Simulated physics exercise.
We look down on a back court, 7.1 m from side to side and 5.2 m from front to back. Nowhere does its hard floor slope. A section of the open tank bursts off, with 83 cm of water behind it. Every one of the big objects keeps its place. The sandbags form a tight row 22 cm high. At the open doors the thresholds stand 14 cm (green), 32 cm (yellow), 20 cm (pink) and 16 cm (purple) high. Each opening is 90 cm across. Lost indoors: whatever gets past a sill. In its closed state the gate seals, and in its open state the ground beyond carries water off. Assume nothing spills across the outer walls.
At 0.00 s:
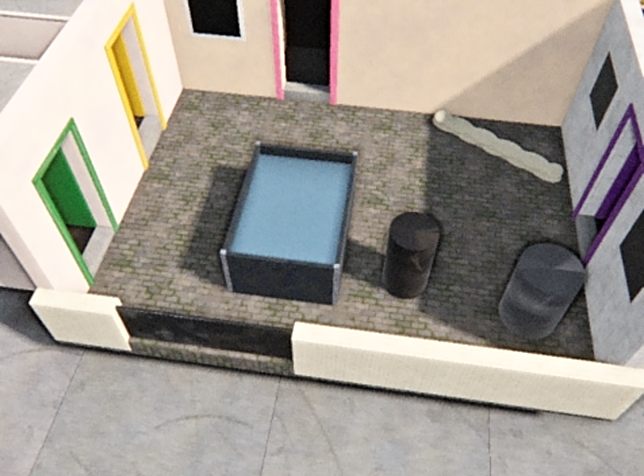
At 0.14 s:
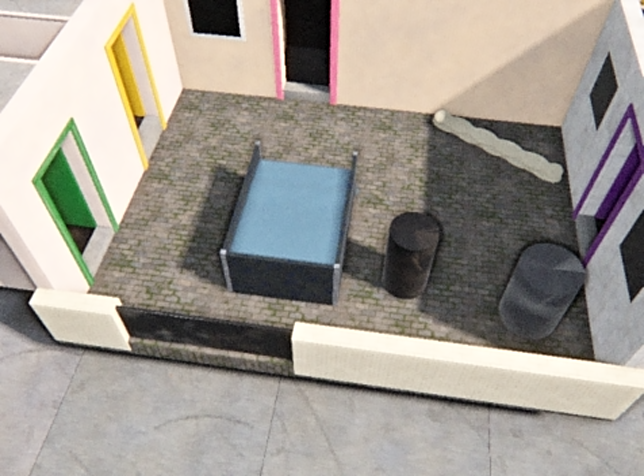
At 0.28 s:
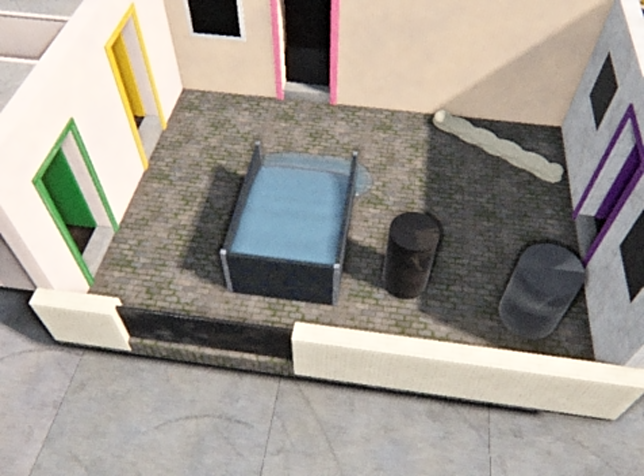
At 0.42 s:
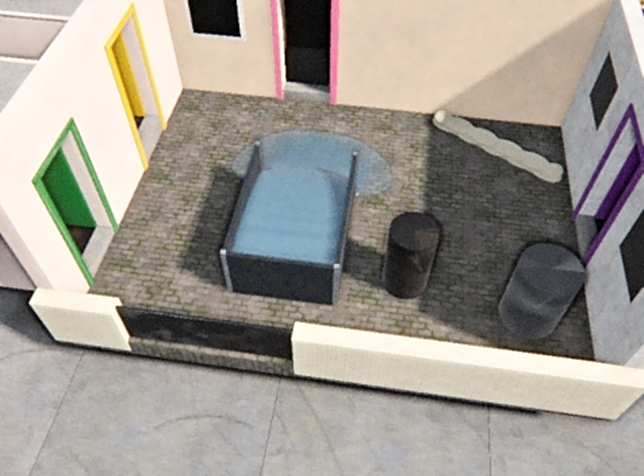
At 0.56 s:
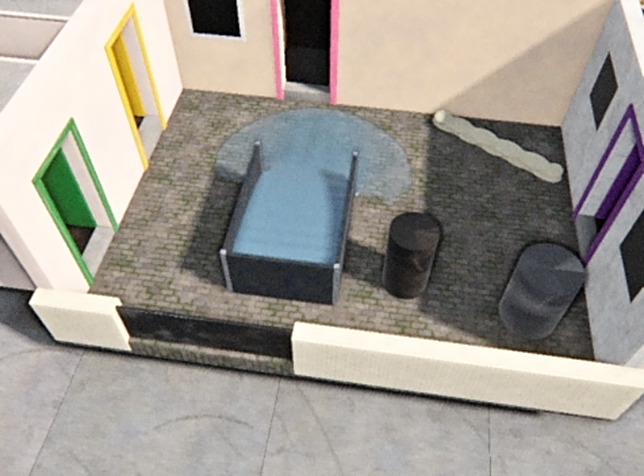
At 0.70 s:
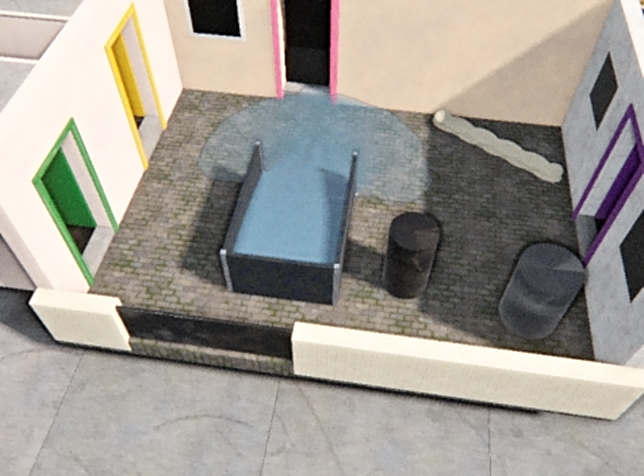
A dark-sided open tank of blue water stood in a small walled yard; its far side vanished, and water poured out over the paving, fanning wider toward the back wall and pink-framed doorway.
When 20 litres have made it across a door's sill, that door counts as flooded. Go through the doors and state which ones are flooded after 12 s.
My prediction: At the green door the amount will stay short of the limit. At the yellow door the amount will stay short of the limit. At the pink door the amount will climb above the limit. At the purple door the amount will stay short of the limit.
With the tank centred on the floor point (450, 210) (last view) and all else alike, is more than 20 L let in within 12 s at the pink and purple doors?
Measured against the limit, the pink door stays within it and the purple door stays within it.
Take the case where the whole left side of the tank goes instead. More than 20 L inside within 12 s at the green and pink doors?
So green ends up past the limit and pink ends up short of it.
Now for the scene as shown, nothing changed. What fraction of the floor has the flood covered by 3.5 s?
Roughly 70 % of the floor.
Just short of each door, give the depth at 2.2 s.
You'd get green at 0 cm, yellow at 7 cm, pink at 36 cm, and purple at 0 cm.
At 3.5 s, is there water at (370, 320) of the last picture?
Looks like it's not yet wet.
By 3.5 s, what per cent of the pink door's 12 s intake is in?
That works out near 100%.
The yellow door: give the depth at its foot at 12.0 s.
Average: ~ 7.0 cm.
After 1.4 s water covers 30 % of the floor and is deepest (44 cm) near (331, 106); green door not reached, yellow door not reached, pink door 43 cm at the sill, 82 L in, purple door not reached.
After 2.2 s water covers 35 % of the floor and is deepest (42 cm) near (438, 117); green door not reached, yellow door 7 cm at the sill, 0 L in, pink door 36 cm at the sill, 177 L in, purple door not reached.
After 3.5 s water covers 70 % of the floor and is deepest (26 cm) near (182, 91); green door 4 cm at the sill, 0 L in, yellow door 14 cm at the sill, 0 L in, pink door 18 cm at the sill, 218 L in, purple door 14 cm at the sill, 0 L in.
After 7.0 s water covers 95 % of the floor and is deepest (16 cm) near (332, 354); green door 7 cm at the sill, 0 L in, yellow door 8 cm at the sill, 0 L in, pink door 8 cm at the sill, 220 L in, purple door 9 cm at the sill, 0 L in.
After 12.0 s water covers 95 % of the floor and is deepest (10 cm) near (113, 324); green door 10 cm at the sill, 0 L in, yellow door 7 cm at the sill, 0 L in, pink door 7 cm at the sill, 220 L in, purple door 7 cm at the sill, 0 L in.
